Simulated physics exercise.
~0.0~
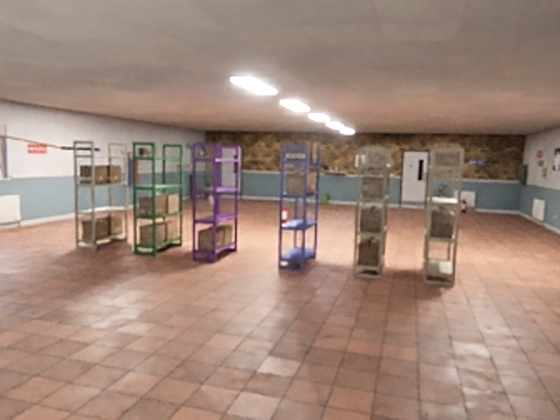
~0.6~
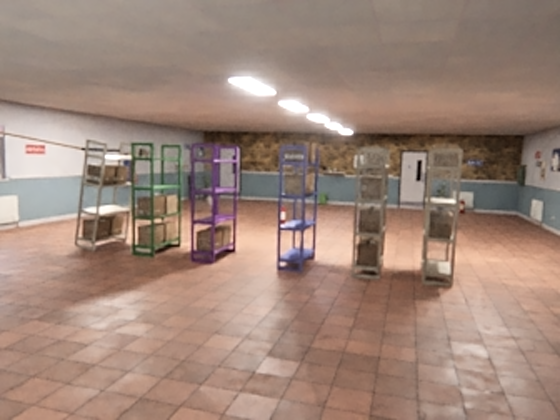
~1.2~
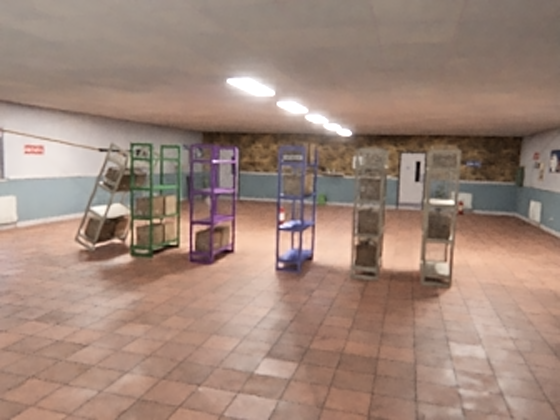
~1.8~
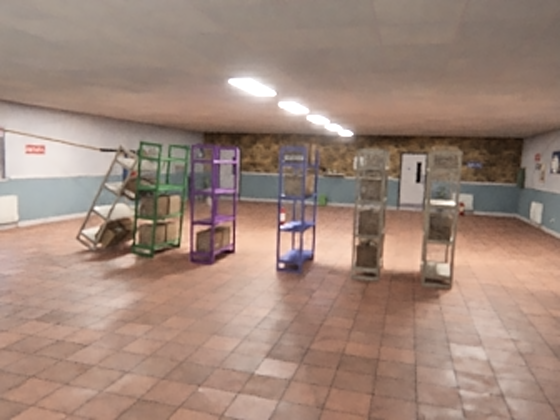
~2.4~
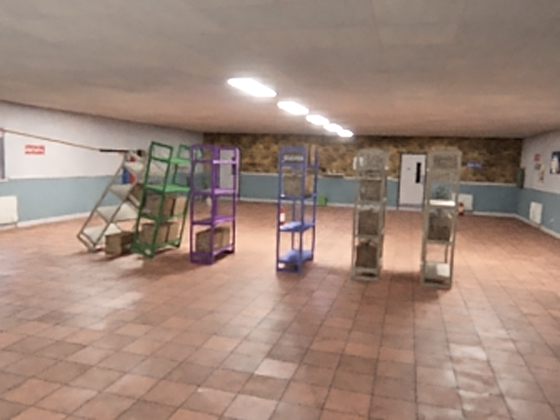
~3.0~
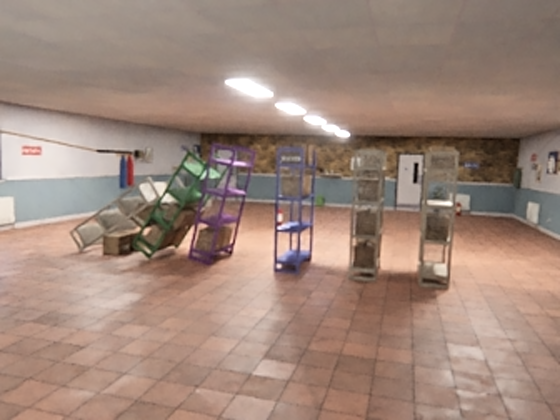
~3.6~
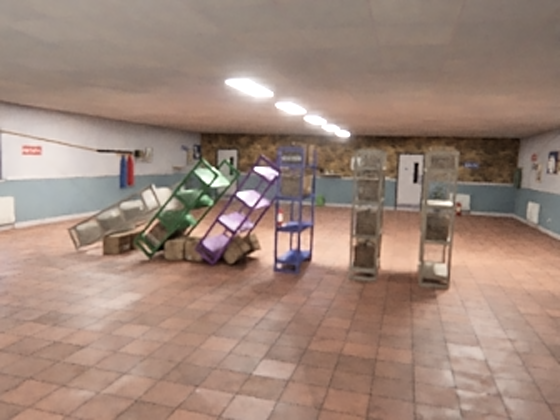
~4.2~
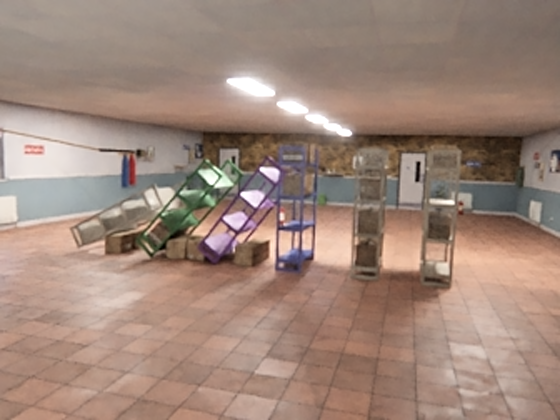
We see six shelving racks in a row on a tiled floor as a pole tips the leftmost rack rightward into the green one, which topples against the purple one; cartons spill, and all three end leaning, with the blue rack and two others upright.
